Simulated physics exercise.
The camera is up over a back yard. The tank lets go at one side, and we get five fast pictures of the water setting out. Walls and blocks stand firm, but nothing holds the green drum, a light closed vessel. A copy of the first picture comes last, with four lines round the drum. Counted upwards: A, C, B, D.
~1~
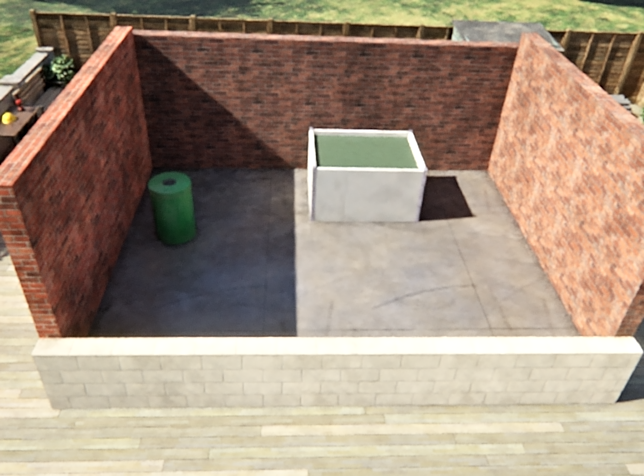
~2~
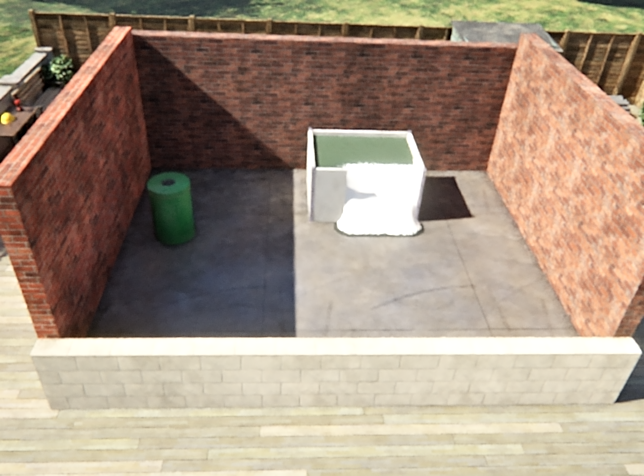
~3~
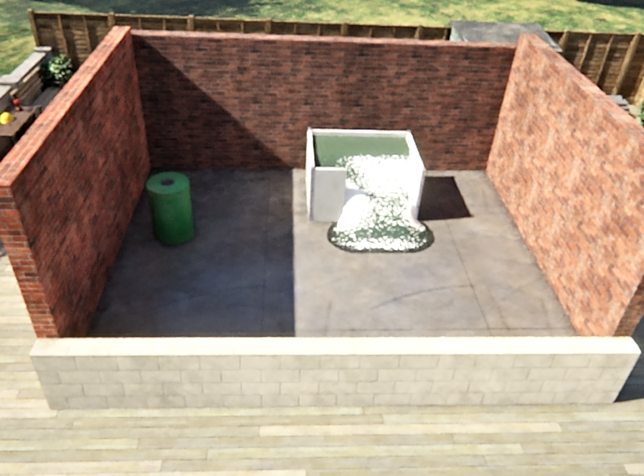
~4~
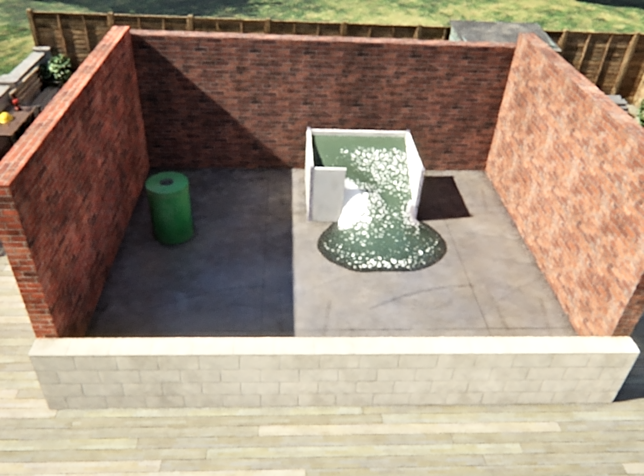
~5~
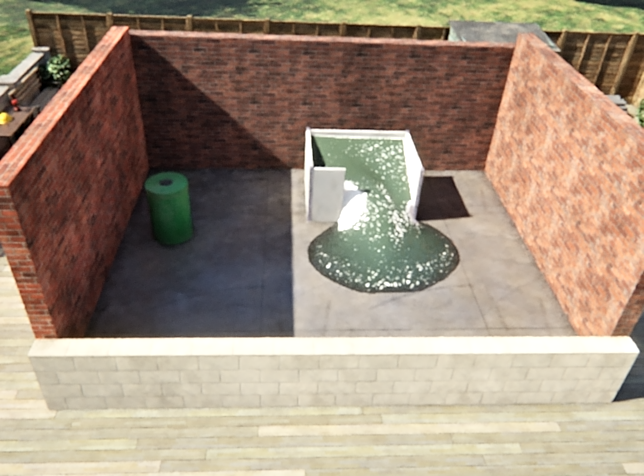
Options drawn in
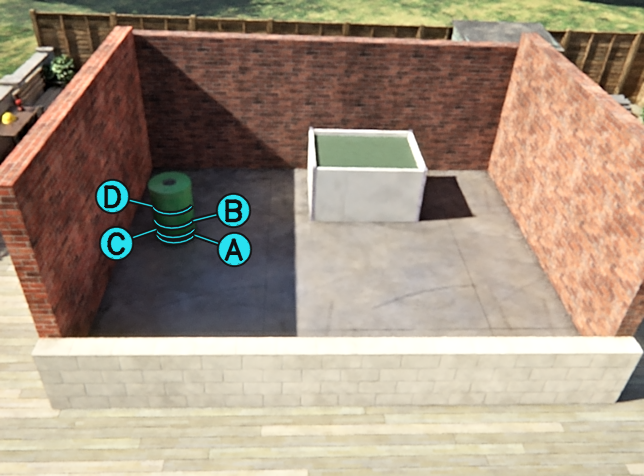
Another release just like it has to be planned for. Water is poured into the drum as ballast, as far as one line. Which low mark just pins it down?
I would pick level C.
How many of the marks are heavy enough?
Three.
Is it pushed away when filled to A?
Yes, that goes wrong.
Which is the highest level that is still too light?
It is A.
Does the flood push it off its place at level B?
No.
In cyan, A at (173, 242); B at (171, 228); C at (172, 237); D at (169, 213); from the bottom up A, C, B, D.
With A, it is pushed about its own width away.
With B, it does not move.
With C, it does not move.
With D, it does not move.
